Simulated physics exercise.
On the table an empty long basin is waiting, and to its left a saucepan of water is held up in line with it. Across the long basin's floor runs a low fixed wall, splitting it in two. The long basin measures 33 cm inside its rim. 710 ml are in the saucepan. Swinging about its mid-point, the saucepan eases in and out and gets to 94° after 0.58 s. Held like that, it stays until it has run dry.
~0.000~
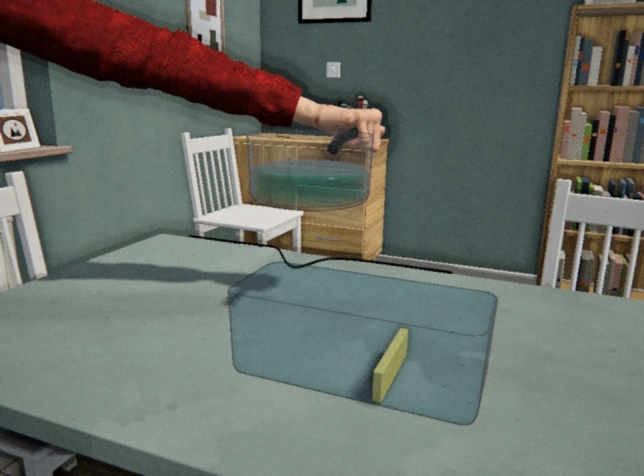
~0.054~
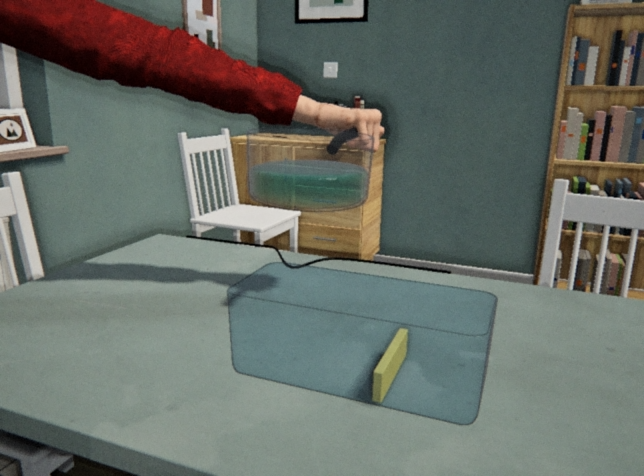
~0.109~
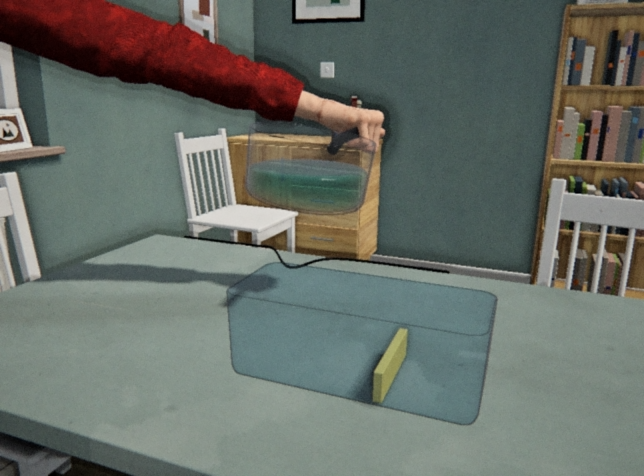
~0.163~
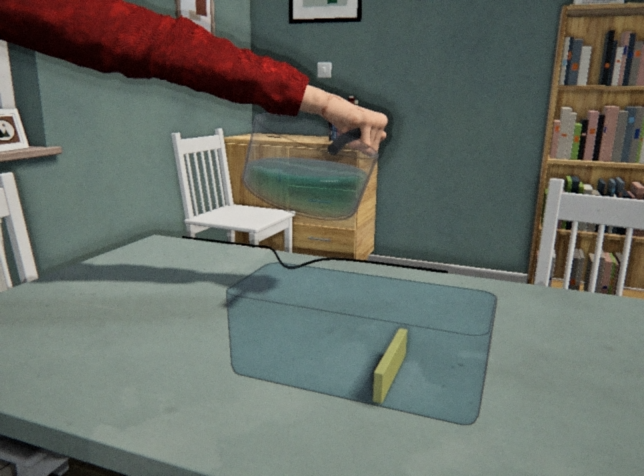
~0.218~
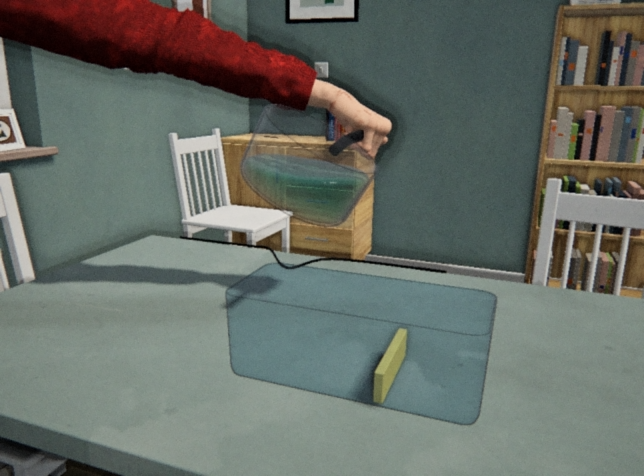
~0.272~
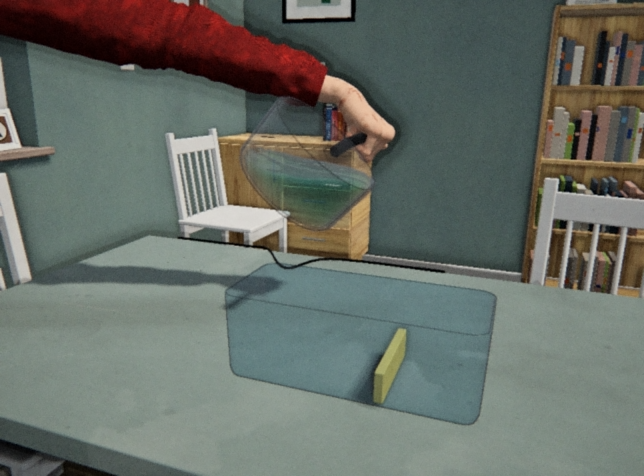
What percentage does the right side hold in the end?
About 49 per cent.
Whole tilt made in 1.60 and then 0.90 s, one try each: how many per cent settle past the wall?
Result: 70 per cent, then 60 per cent.
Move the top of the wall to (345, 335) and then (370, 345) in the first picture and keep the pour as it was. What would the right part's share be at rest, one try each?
Roughly 90 per cent, then 85 per cent.
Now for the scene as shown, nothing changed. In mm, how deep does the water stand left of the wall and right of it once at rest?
Left 12 mm, right 22 mm.
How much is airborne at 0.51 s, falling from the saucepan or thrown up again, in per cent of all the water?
It comes to roughly 46 per cent.
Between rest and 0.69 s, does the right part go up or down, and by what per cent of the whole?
Net loss of about 1.
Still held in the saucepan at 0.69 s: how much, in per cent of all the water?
18 %.
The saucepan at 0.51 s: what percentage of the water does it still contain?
Fraction remaining: Approx. 38 per cent.
Then, 0.51 s in, the tilt is 91° and 37 per cent is still to pour, 2 is left of the wall and 14 right of it.
Then, 0.69 s in, the tilt is 94° and 17 per cent is still to pour, 21 is left of the wall and 50 right of it.
Then, 0.88 s in, the tilt is 94° and 6 per cent is still to pour, 38 is left of the wall and 48 right of it.
Then, 1.08 s in, the tilt is 94° and 2 per cent is still to pour, 46 is left of the wall and 49 right of it.
Finally, 49 per cent lies left of the wall, 49 right of it and 2 outside.
